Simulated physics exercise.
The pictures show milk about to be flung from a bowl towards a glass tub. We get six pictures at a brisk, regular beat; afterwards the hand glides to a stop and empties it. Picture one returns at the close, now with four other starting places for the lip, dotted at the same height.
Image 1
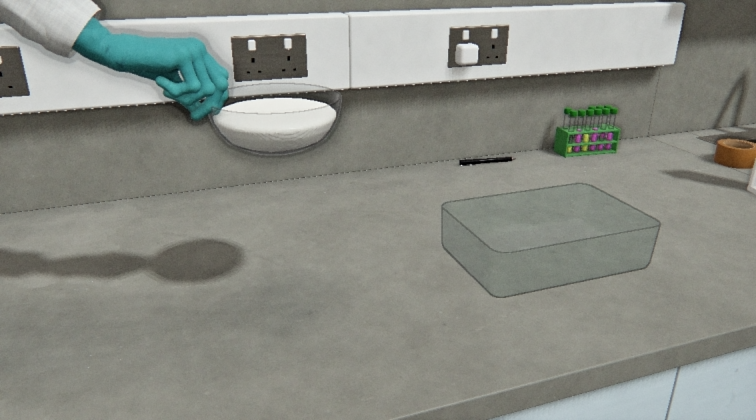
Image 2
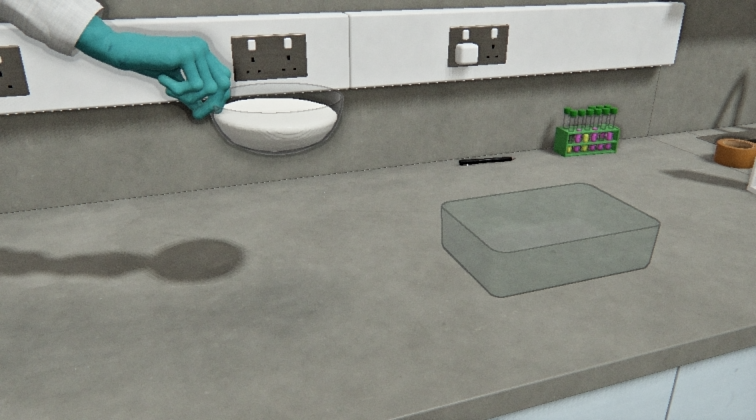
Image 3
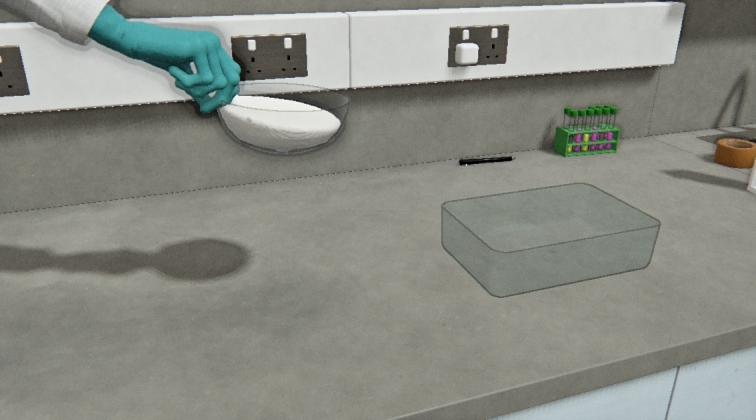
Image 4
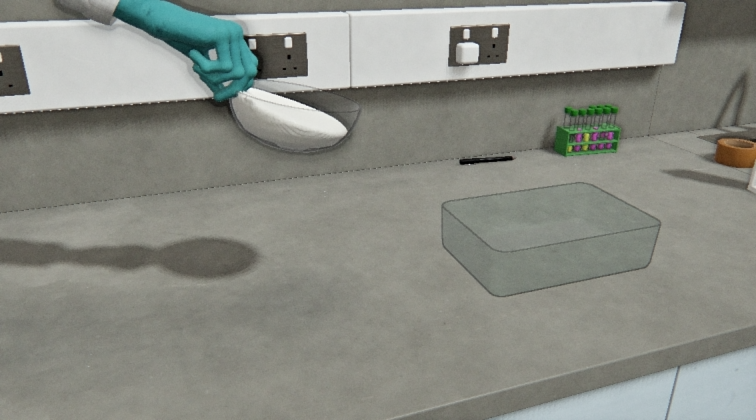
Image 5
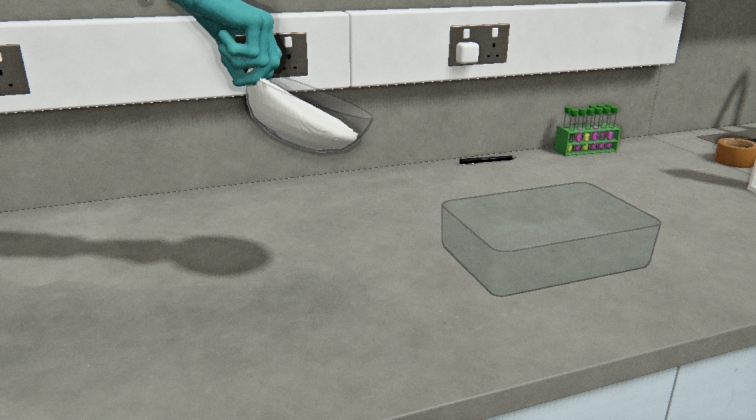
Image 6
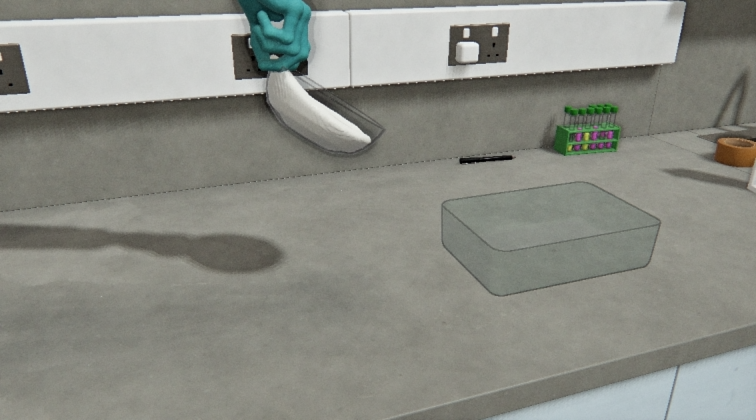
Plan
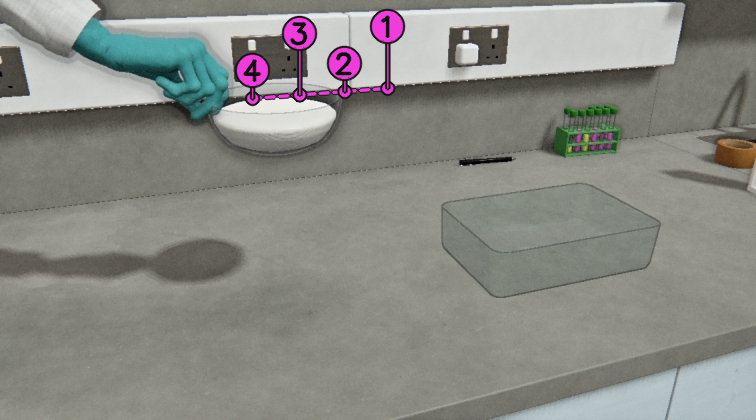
A teal-gloved hand holds a clear bowl of white milk level above a grey worktop, left of an empty-looking glass tub. The hand then shifts slightly right and rotates, tilting the bowl more and more steeply, its right side dropping lower, while the tub stays still.
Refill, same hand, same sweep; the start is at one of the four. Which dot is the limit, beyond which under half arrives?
Spot 3 just does it.
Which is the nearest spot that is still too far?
Spot 4.
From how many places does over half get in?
Three of them.
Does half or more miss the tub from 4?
Yes, that goes wrong.
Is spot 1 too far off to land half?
No, that is safe.
On the marked copy, 1 at (387, 88); 2 at (344, 91); 3 at (299, 95); 4 at (252, 98).
Choosing 1, about 66 % lands in the tub, 5 % falls short and 29 % goes beside or beyond.
Choosing 2, about 78 % lands in the tub, 6 % falls short and 16 % goes beside or beyond.
Choosing 3, about 74 % lands in the tub, 12 % falls short and 14 % goes beside or beyond.
Choosing 4, about 5 % lands in the tub, 90 % falls short and 6 % goes beside or beyond.
